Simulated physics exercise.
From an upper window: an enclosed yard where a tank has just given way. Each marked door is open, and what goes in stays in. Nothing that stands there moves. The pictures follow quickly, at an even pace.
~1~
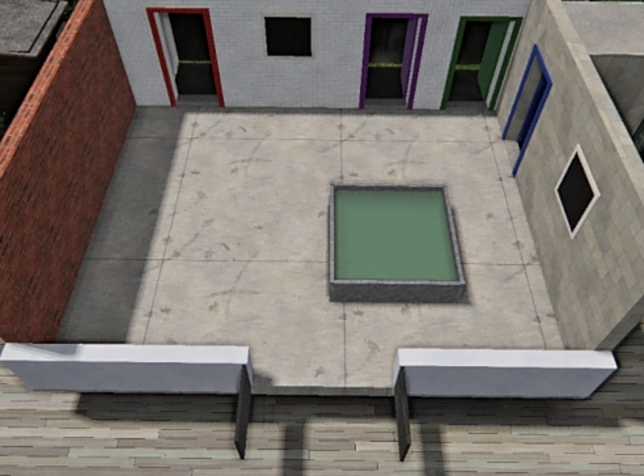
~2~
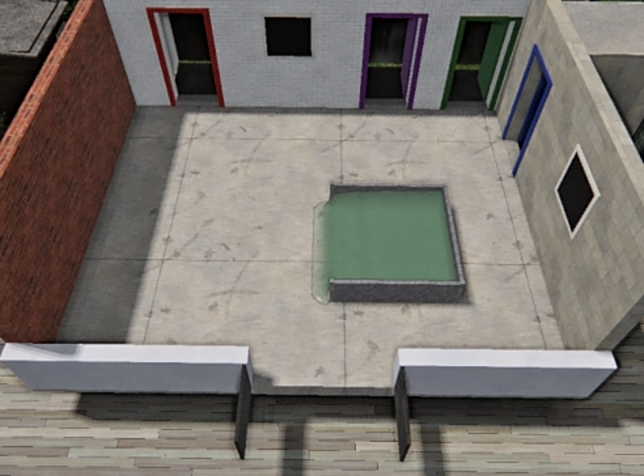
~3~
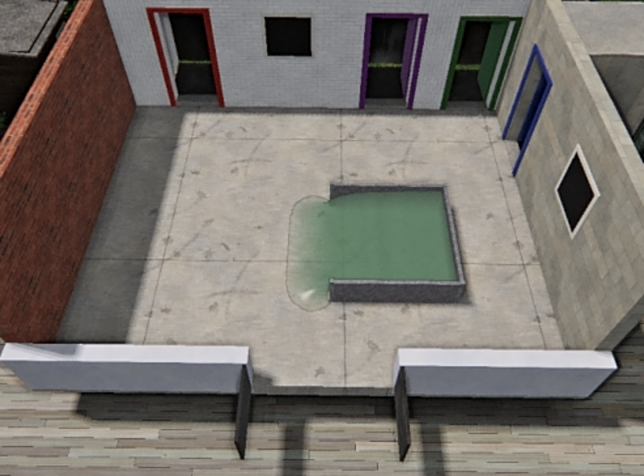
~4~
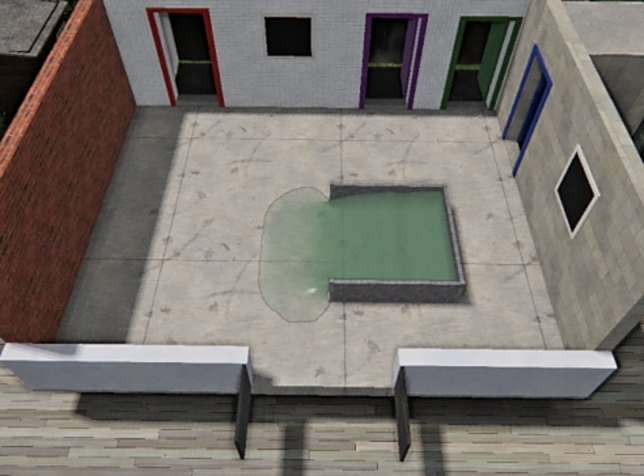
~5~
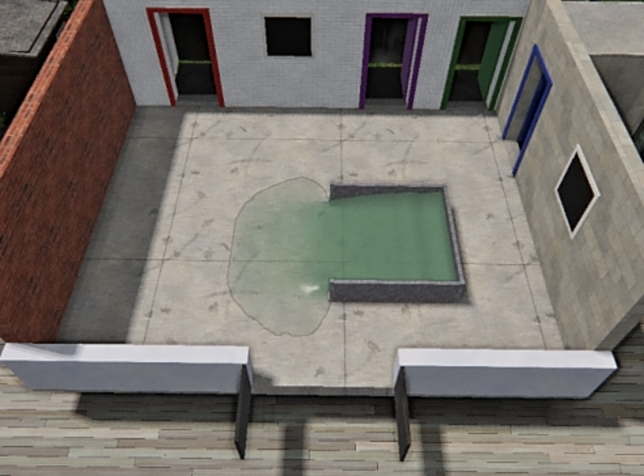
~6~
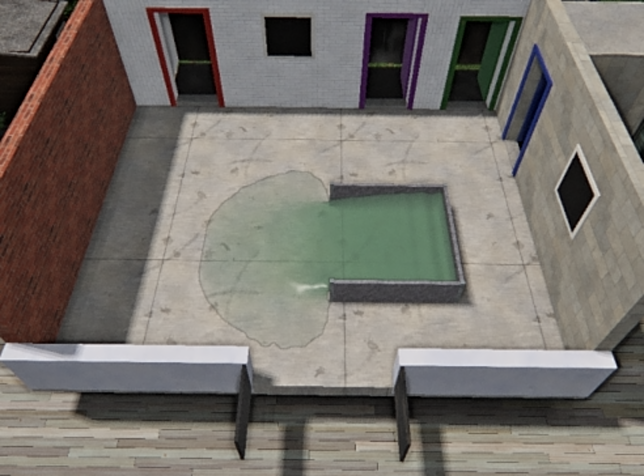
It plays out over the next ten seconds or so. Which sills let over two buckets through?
The red door stays under that; the purple door stays under that; the blue door stays under that; the green door stays under that.
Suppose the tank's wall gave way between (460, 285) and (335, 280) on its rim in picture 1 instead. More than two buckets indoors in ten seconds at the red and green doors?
In short: Red door lets less in; green door goes over.
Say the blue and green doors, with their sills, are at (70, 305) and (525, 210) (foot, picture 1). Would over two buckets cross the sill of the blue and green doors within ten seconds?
In short: Blue passes that mark; green stays under.
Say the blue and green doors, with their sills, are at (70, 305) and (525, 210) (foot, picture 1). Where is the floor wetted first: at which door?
First comes the blue one.
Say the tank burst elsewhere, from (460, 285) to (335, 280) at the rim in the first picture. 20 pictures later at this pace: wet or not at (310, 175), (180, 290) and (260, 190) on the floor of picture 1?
As listed: Clear, free of water, not flooded.
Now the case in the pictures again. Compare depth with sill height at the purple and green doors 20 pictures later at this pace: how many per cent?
Near 0 and 0 in a hundred.
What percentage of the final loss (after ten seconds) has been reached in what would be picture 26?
Close to 10 %.
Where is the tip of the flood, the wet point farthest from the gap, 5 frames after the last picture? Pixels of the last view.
I would point to (108, 223).
A moment on, water covers 30 % of the floor; the red door not reached, the purple door not reached, the blue door not reached, the green door not reached.
Next, water covers 40 % of the floor; the red door not reached, the purple door not reached, the blue door not reached, the green door not reached.
Then, water covers 45 % of the floor; the red door wet at the sill, nothing in, the purple door not reached, the blue door not reached, the green door not reached.
Later, water covers 55 % of the floor; the red door under two buckets in, the purple door not reached, the blue door not reached, the green door not reached.
In the end, water covers 85 % of the floor; the red door under two buckets in, the purple door wet at the sill, nothing in, the blue door wet at the sill, nothing in, the green door wet at the sill, nothing in.
